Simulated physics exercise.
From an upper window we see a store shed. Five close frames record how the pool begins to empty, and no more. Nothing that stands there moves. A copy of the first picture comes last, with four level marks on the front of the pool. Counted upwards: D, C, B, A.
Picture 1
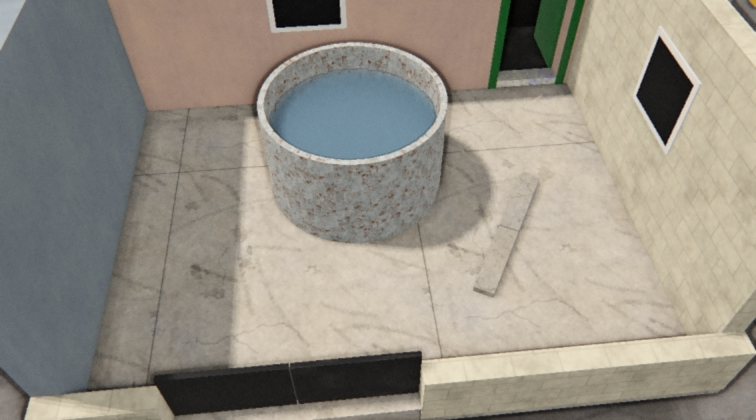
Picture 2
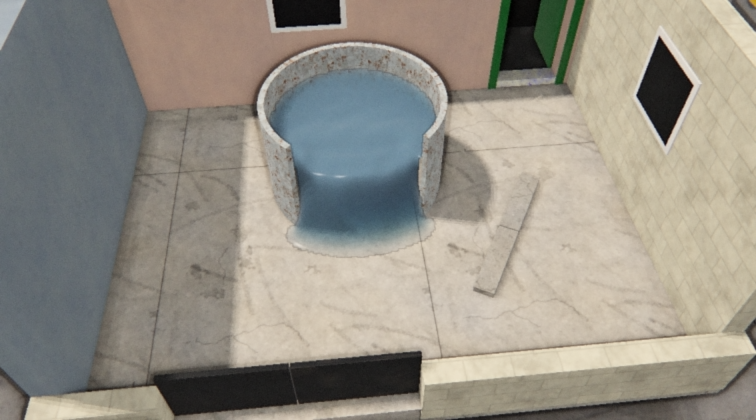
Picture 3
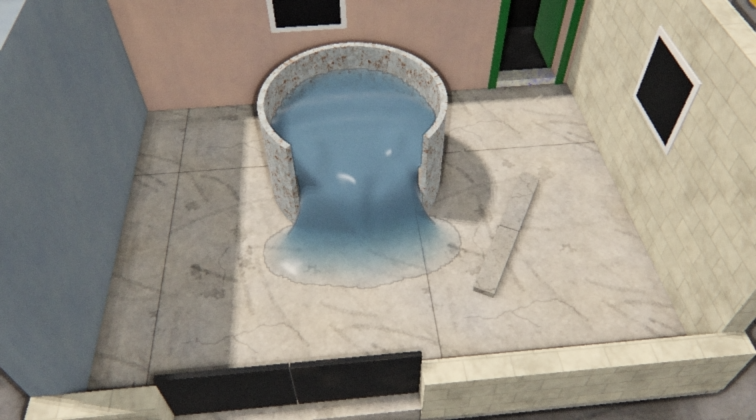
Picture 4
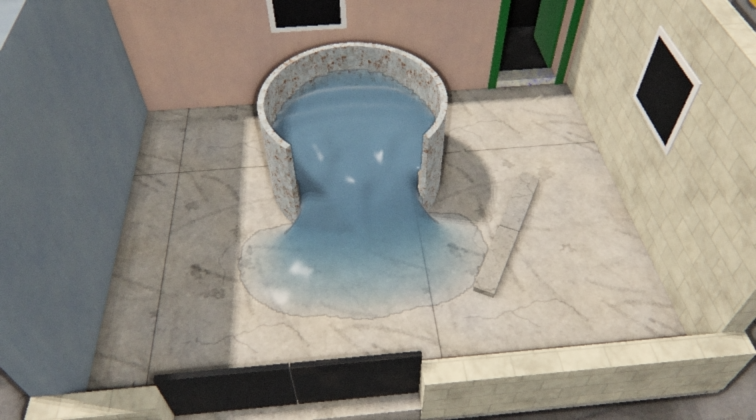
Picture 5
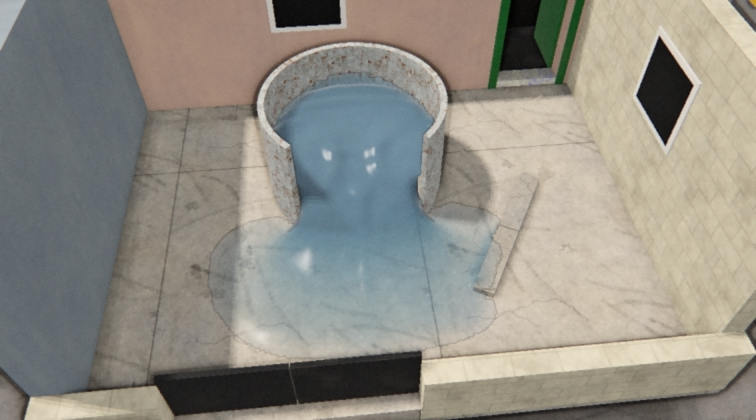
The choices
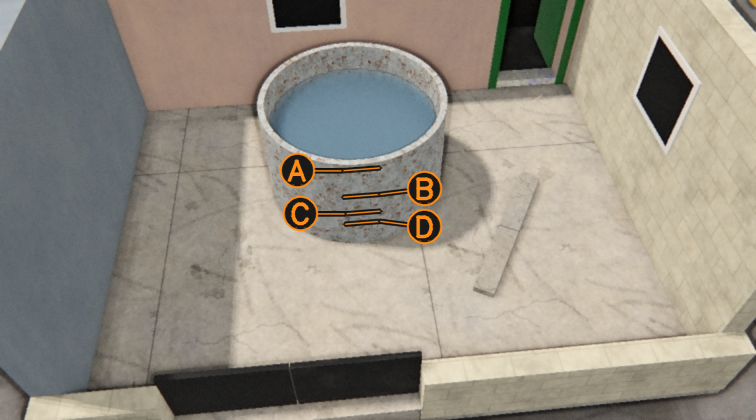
In a walled yard with a green doorway, a round stone pool sat full and still, then its front side was suddenly open and water poured out, spreading across the pale floor around a low slab.
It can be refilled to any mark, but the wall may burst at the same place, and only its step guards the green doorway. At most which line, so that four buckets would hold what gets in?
It is C.
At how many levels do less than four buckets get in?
Two of the four.
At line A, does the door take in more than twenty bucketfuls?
Yes, it does.
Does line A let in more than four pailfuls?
Yes, it does.
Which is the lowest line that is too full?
That would be B.
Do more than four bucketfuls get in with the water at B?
Yes, that goes wrong.
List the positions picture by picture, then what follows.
Water in the pool at rest, its middle at (354, 120); foot of the green doorway at (525, 85); shut gate at (291, 370), in the first frame.
In the second frame, 2 % of the ground under water, visible out to (292, 232).
In the third frame, 6 % of the ground under water, visible out to (271, 253).
In the fourth frame, 11 % of the ground under water, visible out to (476, 270).
In the fifth frame, 19 % of the ground under water, visible out to (221, 300).
In orange, A at (360, 169); B at (361, 195); C at (362, 212); D at (362, 222); from the bottom up D, C, B, A.
With A, dozens of bucketfuls pour in.
With B, about 11 bucketfuls get in.
With C, a splash gets over, under a bucket.
With D, nothing gets over.
